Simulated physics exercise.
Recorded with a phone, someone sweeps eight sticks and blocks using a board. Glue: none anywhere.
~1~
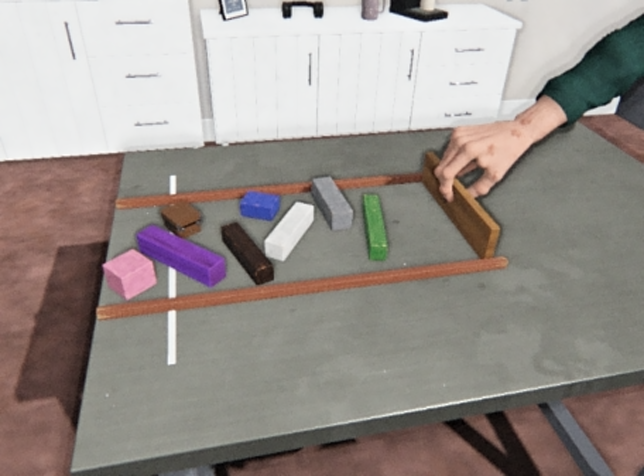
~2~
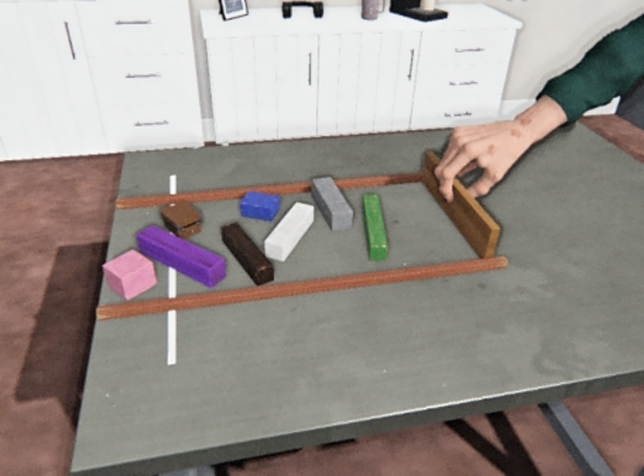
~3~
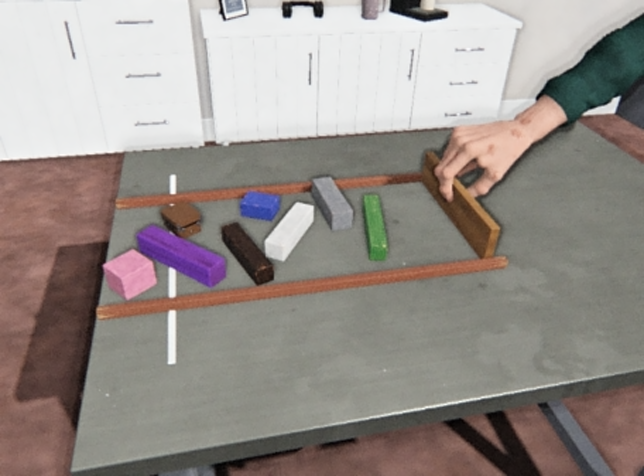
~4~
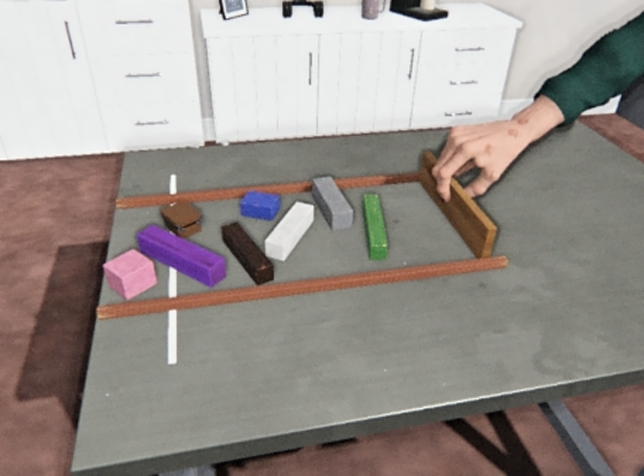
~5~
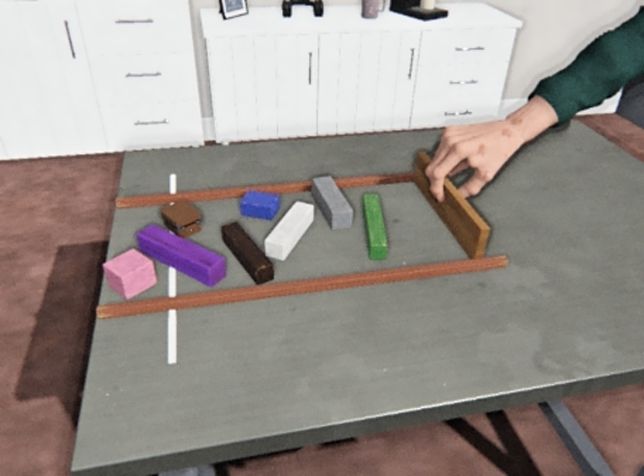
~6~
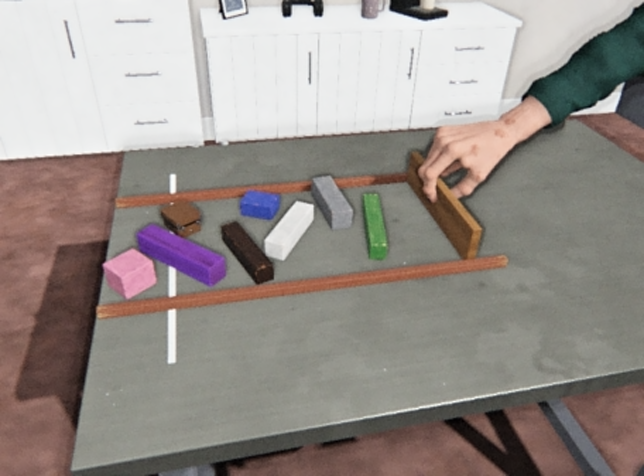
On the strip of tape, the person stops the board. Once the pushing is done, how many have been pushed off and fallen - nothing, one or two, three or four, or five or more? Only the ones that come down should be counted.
By then three or four have fallen.
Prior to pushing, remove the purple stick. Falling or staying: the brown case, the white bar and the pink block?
Outcome for the brown case: It drops; for the white bar: It stays; for the pink block: It drops.
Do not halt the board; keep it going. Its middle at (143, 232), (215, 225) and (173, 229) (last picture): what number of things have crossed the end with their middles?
That makes 6, 0, 3.
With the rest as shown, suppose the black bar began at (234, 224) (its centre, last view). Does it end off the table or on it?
So it drops, then.
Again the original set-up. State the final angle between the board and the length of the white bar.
It comes to around 35 degrees.
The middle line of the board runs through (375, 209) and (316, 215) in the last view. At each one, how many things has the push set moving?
The first count is 1, and then it's 4.
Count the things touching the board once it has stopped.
1.
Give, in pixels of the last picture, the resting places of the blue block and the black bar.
Blue block at about (125, 211), black bar at about (122, 273).
Early on, none off yet; pink block at rest near (130, 273); purple stick at rest near (181, 254); brown case at rest near (182, 220).
A while later, none off yet; pink block travelled a little near (112, 279); purple stick travelled a little near (137, 267); brown case travelled about its own width near (136, 221).
Finally, the number that fall off is three or four; lost, brown case, purple stick and pink block.
